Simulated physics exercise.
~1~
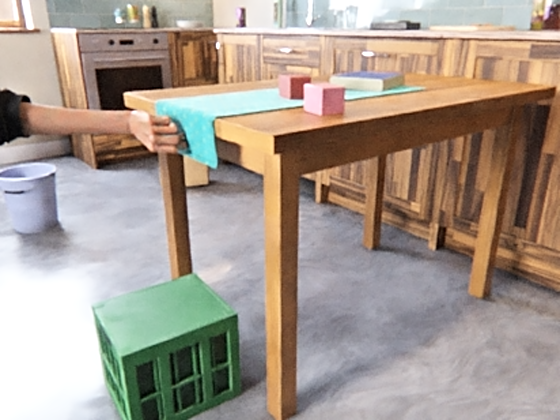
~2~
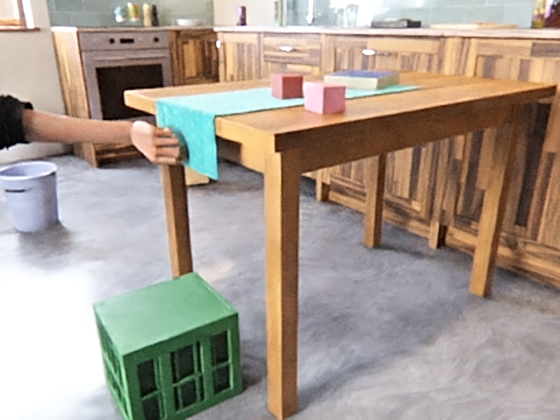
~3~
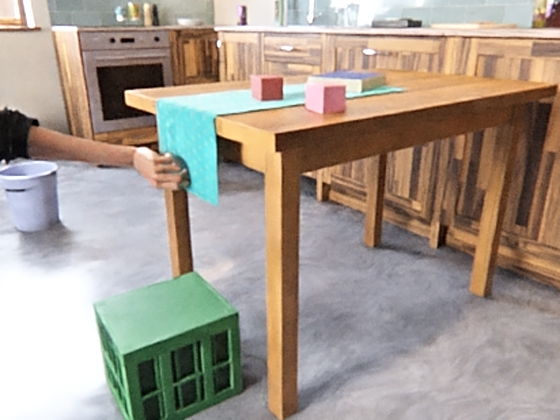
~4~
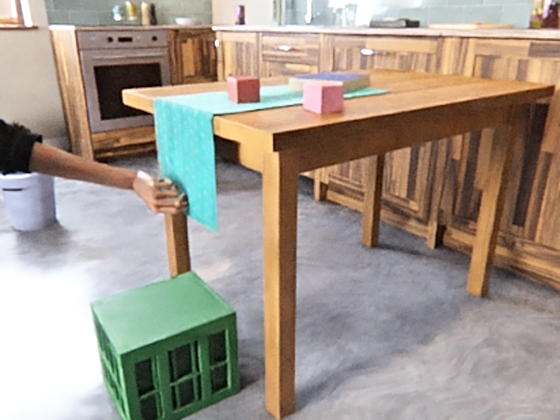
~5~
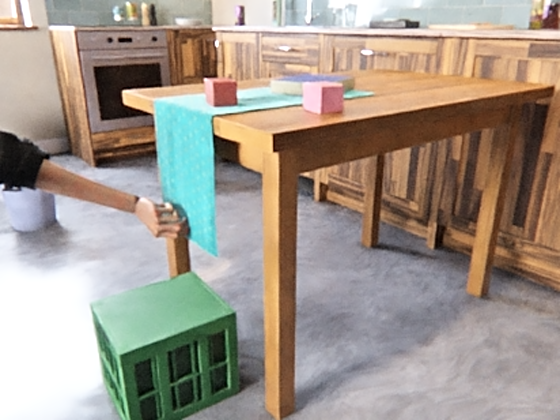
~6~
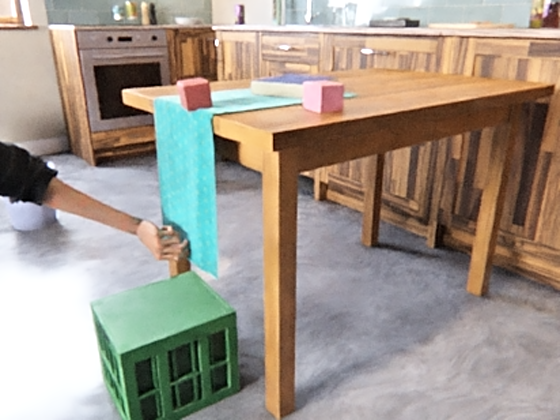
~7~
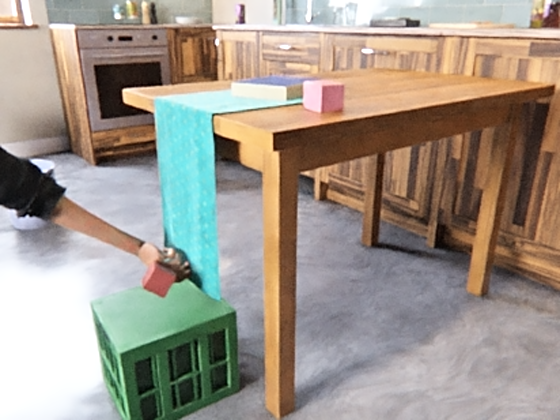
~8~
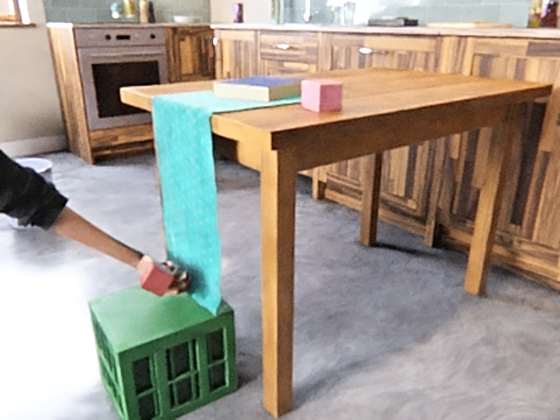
In a kitchen, a hand pulls a turquoise cloth down until the red block falls.
